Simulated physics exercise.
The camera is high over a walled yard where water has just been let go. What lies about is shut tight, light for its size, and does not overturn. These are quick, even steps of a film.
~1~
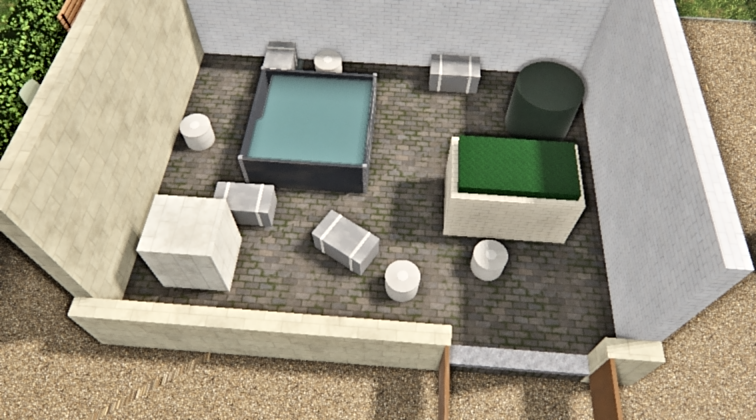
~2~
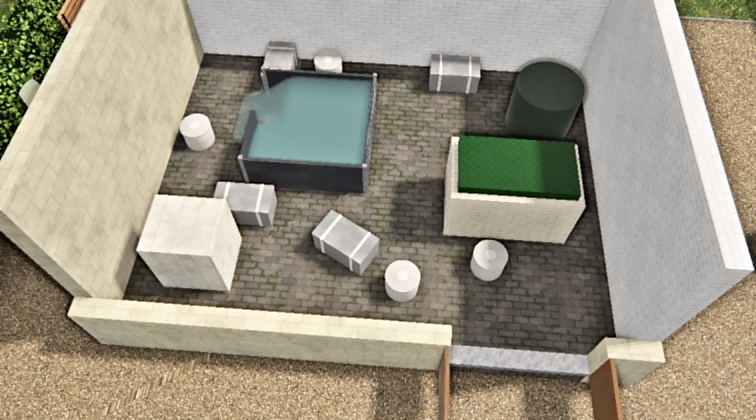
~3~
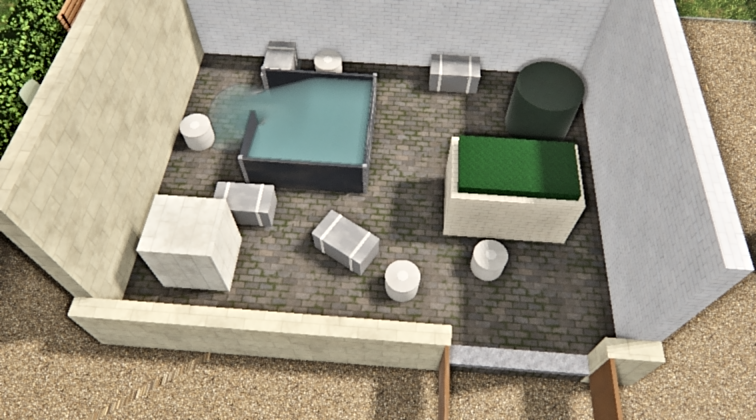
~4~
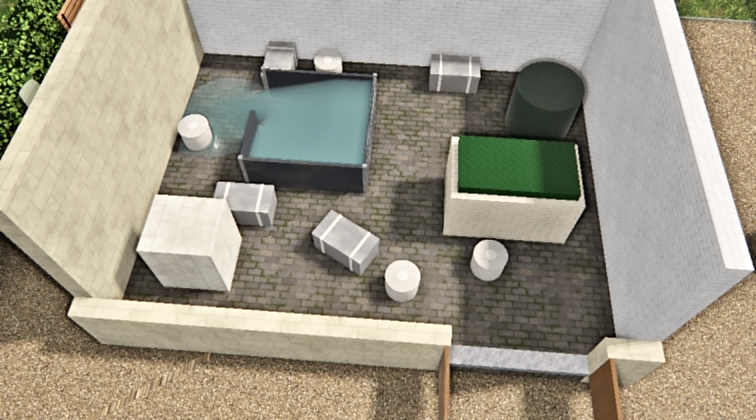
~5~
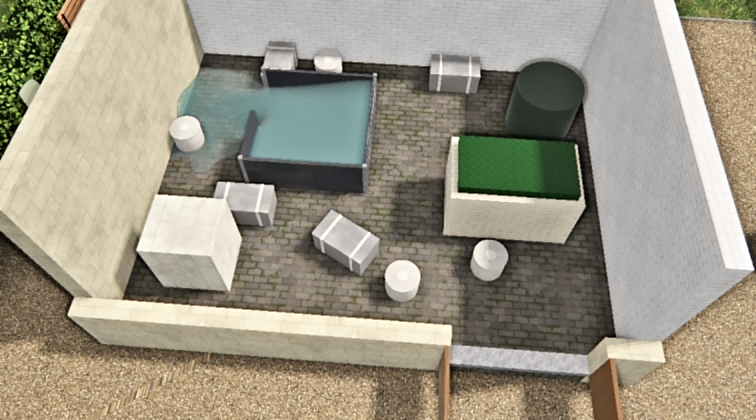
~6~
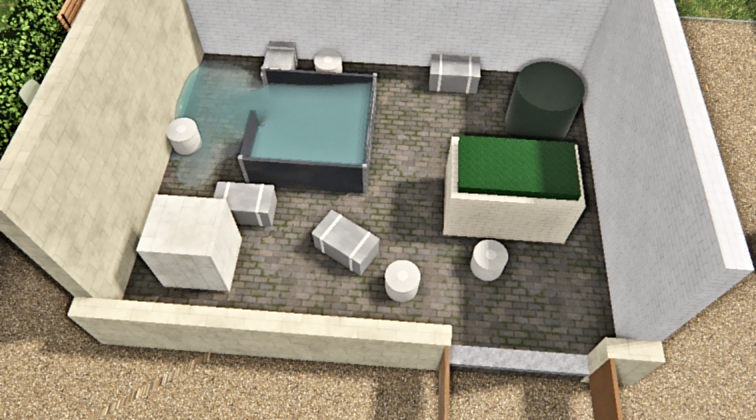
Teal water pours out through the left side of a dark-framed square pool in a walled, brick-paved yard, seen from high above by a still camera. White drums, pale grey strapped trunks, a large white block, a green-topped cream box and a dark green cylinder stand around it. The water spreads left across the paving to the wall, and the white drum there shifts slightly left while everything else stays put.
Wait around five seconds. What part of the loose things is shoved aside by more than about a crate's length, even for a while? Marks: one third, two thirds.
Share: Between one and two thirds.
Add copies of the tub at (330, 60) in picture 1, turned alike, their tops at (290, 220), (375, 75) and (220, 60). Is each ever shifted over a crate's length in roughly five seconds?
As listed: No, yes, shifted that much.
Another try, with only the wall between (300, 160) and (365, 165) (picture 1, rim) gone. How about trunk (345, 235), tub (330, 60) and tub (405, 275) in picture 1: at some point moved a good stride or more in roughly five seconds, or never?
In that order: Moved that far, no, moved that far.
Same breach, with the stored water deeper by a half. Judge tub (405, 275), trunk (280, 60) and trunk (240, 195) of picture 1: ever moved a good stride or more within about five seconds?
In turn: Moved that far, yes, moved that far.
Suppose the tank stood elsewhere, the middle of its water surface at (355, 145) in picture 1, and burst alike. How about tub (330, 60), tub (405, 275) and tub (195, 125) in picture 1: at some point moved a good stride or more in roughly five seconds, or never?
One after the other: Moved that far, no, swept aside.
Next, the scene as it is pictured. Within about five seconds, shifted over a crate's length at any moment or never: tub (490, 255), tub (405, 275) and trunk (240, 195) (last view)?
In that order: No, under that, yes.
A moment on, 0 of 8 are well off their spots; 0 afloat.
Next, 1 of 8 are well off their spots; 2 afloat.
Later, 3 of 8 are well off their spots; 2 afloat.
In the end, 4 of 8 are well off their spots, and 4 have been at some point; 2 afloat.
